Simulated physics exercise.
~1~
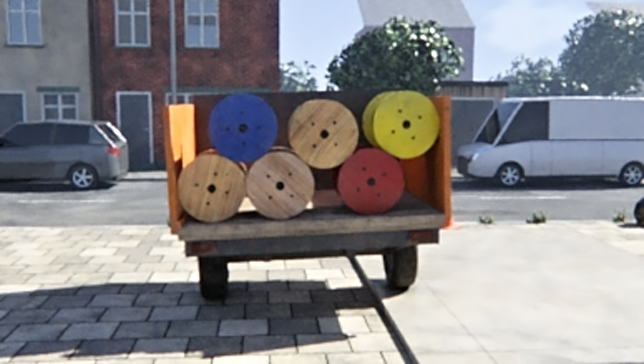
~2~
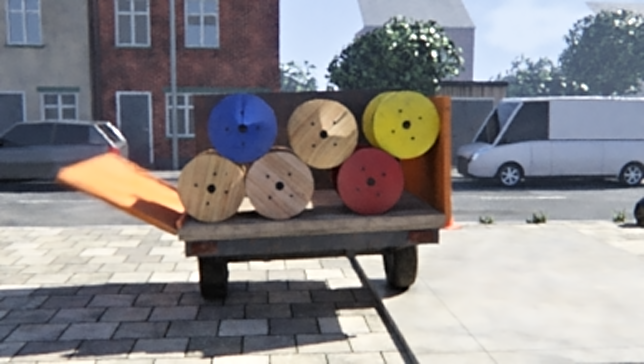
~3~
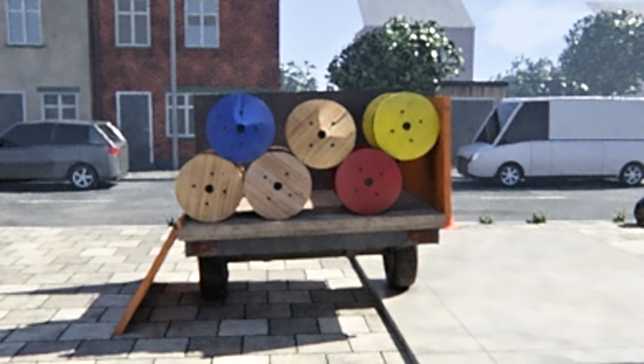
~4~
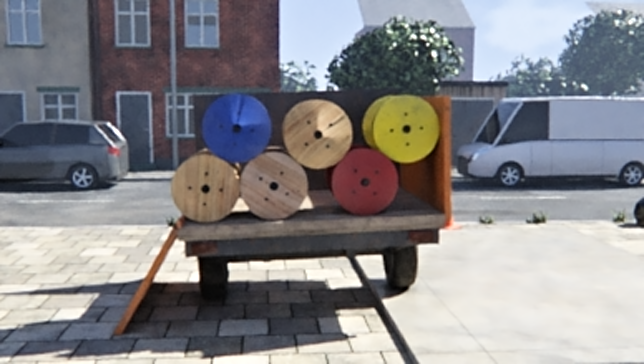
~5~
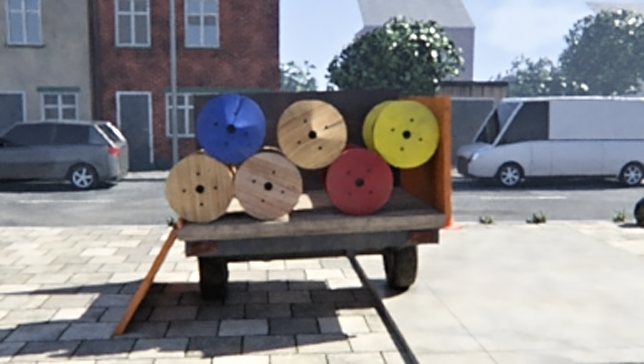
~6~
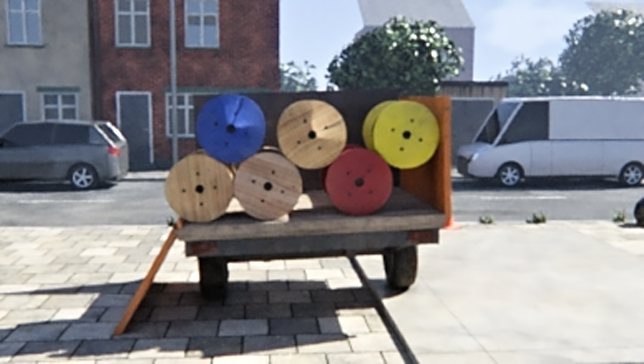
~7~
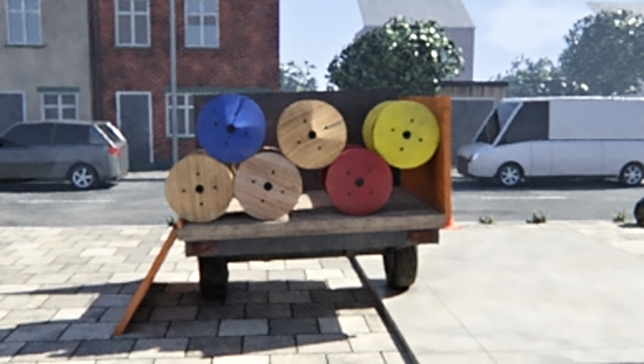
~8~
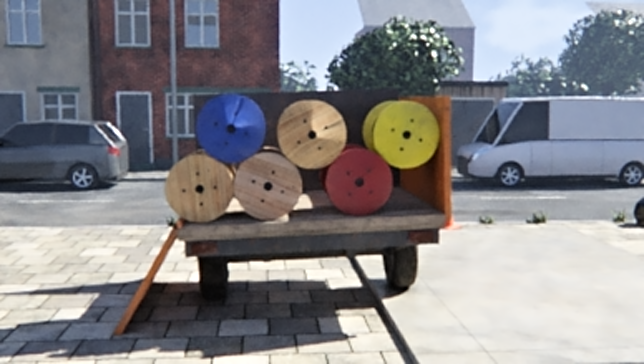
To begin with, six round wooden reels, one blue, one yellow, one red and the rest plain, sit stacked in two rows on a flat trailer beside a street, held between orange side boards. The left board swings outward and down until it hangs slanting beneath the deck edge, while the right one stays upright. The reels then roll slightly left, and the yellow one turns and sinks a little against the right board. Soon the shifting stops. All six rest still on the trailer, with none fallen off.
